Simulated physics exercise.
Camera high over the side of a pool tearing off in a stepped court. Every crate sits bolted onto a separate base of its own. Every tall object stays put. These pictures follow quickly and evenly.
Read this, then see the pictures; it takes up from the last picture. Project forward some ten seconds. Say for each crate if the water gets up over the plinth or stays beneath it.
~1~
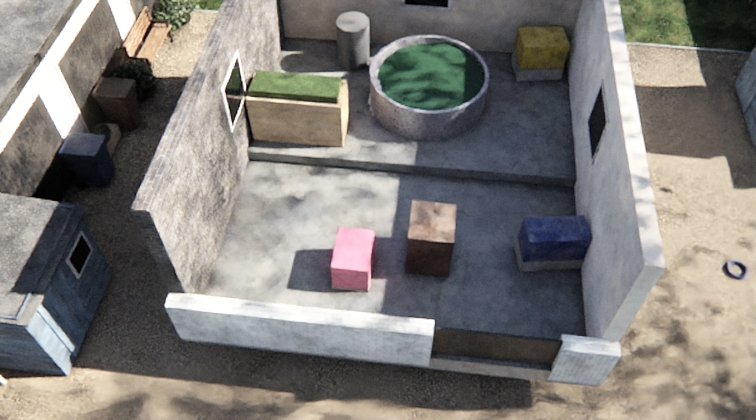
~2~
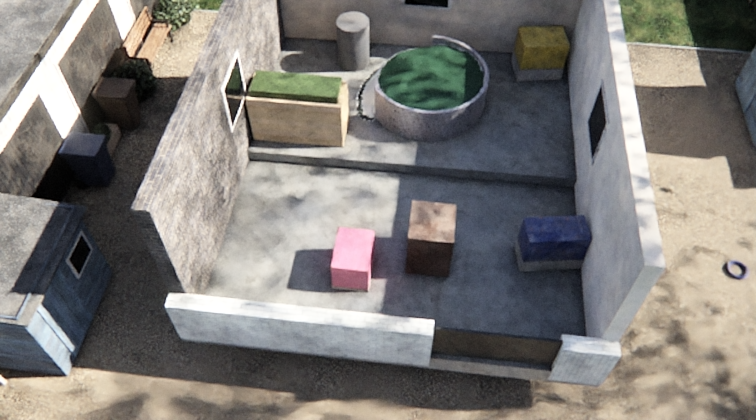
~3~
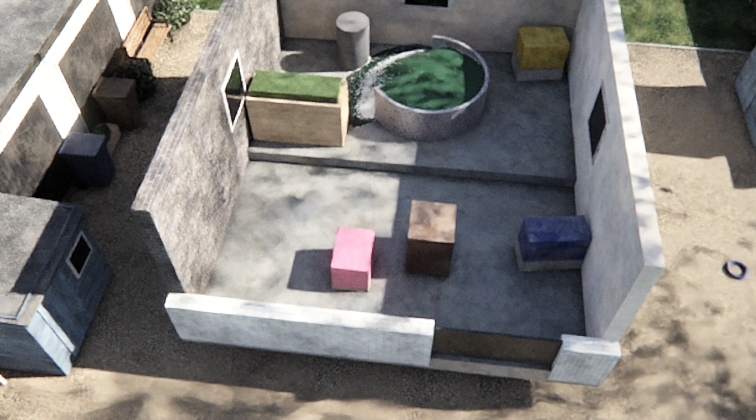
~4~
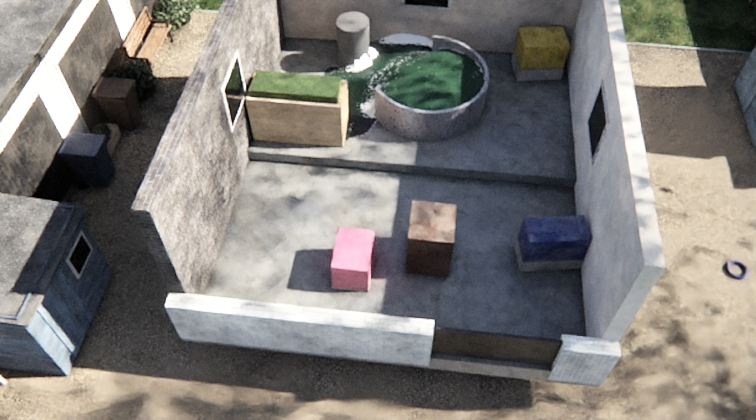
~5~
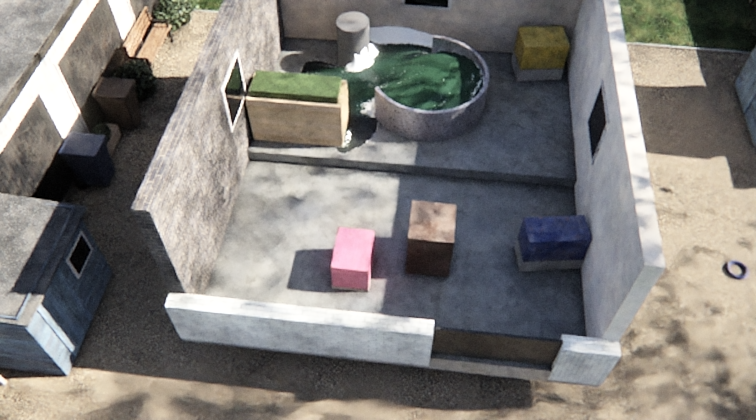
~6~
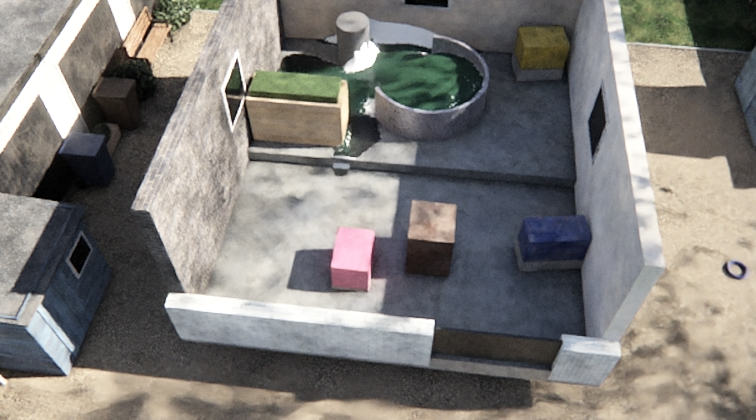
At the pink crate the water gets over; at the blue crate the water stays beneath; at the yellow crate the water stays beneath.
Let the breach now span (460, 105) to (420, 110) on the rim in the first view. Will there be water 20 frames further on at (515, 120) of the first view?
Untouched.
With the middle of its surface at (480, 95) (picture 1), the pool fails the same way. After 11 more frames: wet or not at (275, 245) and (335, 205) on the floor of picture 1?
The first is wetted, and then the second is wetted.
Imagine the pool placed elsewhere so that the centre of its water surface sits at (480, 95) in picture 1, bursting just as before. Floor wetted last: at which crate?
It is the one in blue.
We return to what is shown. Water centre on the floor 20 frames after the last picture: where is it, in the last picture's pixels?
I'd put my finger on (364, 87).
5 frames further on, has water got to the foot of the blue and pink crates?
Looking at blue, I'd say the flood is elsewhere, and at pink, the flood is elsewhere.
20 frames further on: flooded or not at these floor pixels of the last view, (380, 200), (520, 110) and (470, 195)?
First spot clear, second spot swamped, third spot clear.
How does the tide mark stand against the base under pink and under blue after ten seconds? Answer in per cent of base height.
In order: 190% and 40%.
A moment on, water covers 20 % of the floor; the pink crate not reached, the blue crate not reached, the yellow crate water round its plinth.
Next, water covers 25 % of the floor; the pink crate water round its plinth, the blue crate not reached, the yellow crate water round its plinth.
Then, water covers 40 % of the floor; the pink crate water round its plinth, the blue crate not reached, the yellow crate water round its plinth.
Later, water covers 70 % of the floor; the pink crate water round its plinth, the blue crate water round its plinth, the yellow crate water round its plinth.
In the end, water covers 85 % of the floor; the pink crate was topped, the blue crate stayed above the water, the yellow crate stayed above the water.
